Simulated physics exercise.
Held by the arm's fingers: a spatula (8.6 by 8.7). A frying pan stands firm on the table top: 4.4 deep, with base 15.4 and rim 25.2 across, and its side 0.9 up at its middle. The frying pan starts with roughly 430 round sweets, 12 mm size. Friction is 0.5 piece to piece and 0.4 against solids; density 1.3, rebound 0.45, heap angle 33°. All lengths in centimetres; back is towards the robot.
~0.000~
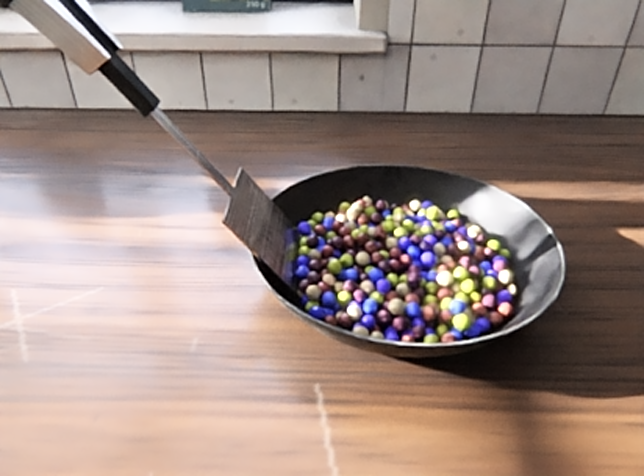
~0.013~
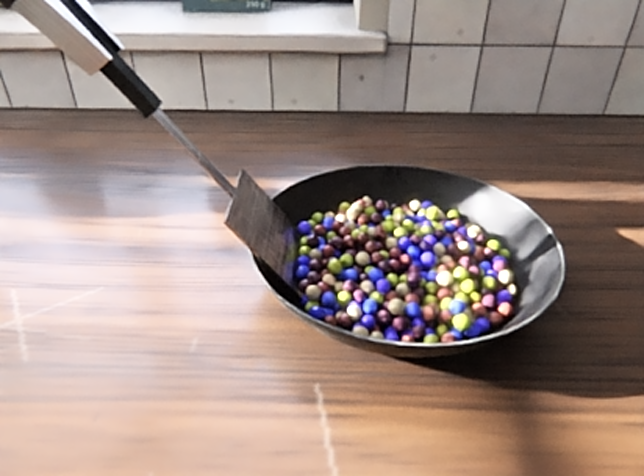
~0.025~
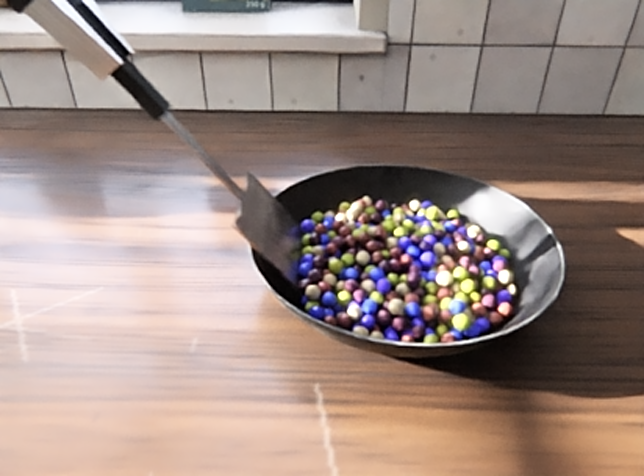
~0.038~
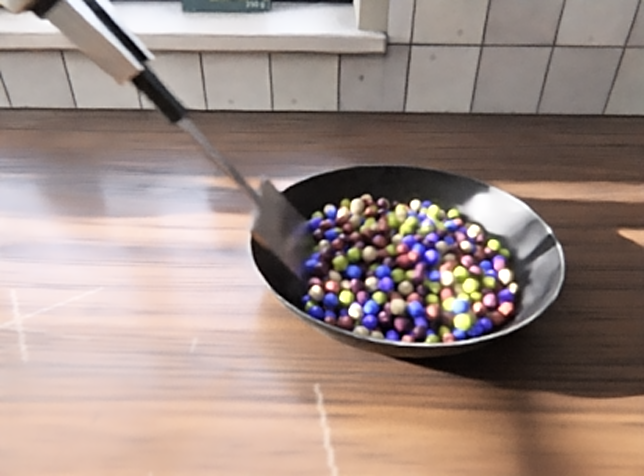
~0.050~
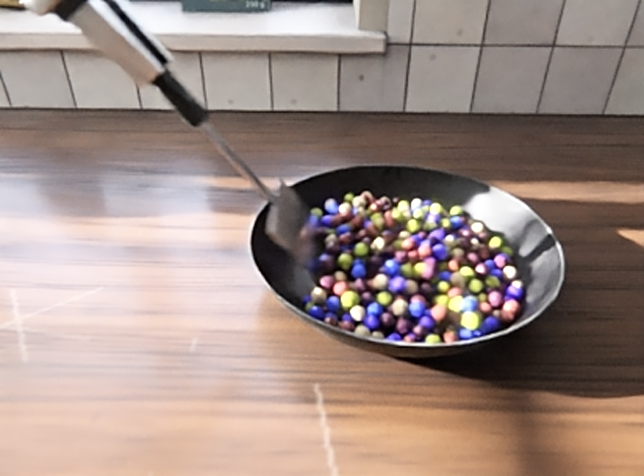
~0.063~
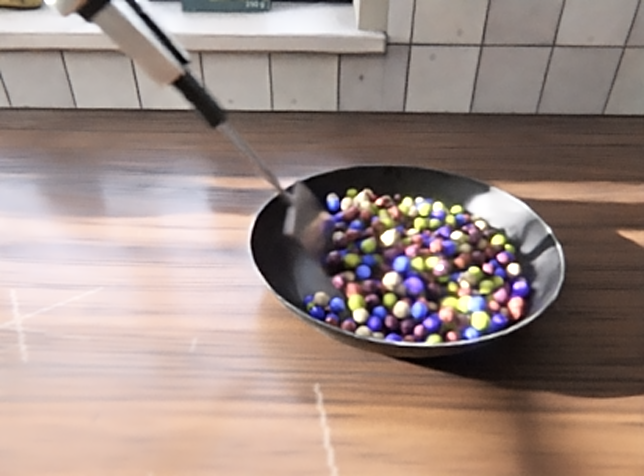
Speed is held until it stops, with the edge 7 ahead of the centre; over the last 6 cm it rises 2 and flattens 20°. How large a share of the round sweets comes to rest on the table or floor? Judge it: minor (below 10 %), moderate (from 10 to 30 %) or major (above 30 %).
My judgement: Moderate.
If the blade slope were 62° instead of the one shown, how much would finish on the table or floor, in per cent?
Near 25 %.
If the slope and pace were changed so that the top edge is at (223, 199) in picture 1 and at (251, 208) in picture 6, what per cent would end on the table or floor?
0 per cent.
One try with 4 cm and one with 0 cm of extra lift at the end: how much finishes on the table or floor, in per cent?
20 and 5 %.
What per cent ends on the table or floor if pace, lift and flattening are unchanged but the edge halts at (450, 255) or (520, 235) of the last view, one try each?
Around 5 per cent for the first try and 40 per cent for the second.
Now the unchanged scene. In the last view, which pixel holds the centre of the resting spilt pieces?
Near pixel (615, 277).
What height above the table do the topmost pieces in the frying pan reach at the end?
5.5 cm.
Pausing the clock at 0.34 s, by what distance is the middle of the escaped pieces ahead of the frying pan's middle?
Some 16 centimetres ahead.
After 0.09 s, sloping 53°, highest piece 6 above the table; 434 in the frying pan.
After 0.12 s, sloping 46°, highest piece 7 above the table; 434 in the frying pan.
After 0.34 s, sloping 33°, highest piece 6 above the table; 370 in the frying pan, 54 on the table or floor, 10 on the blade or in flight.
After 1.39 s, sloping 33°, highest piece 5 above the table; 370 in the frying pan, 64 on the table or floor.
In the end, 370 in the frying pan, 64 on the table or floor. That is 15 % on the table or floor.
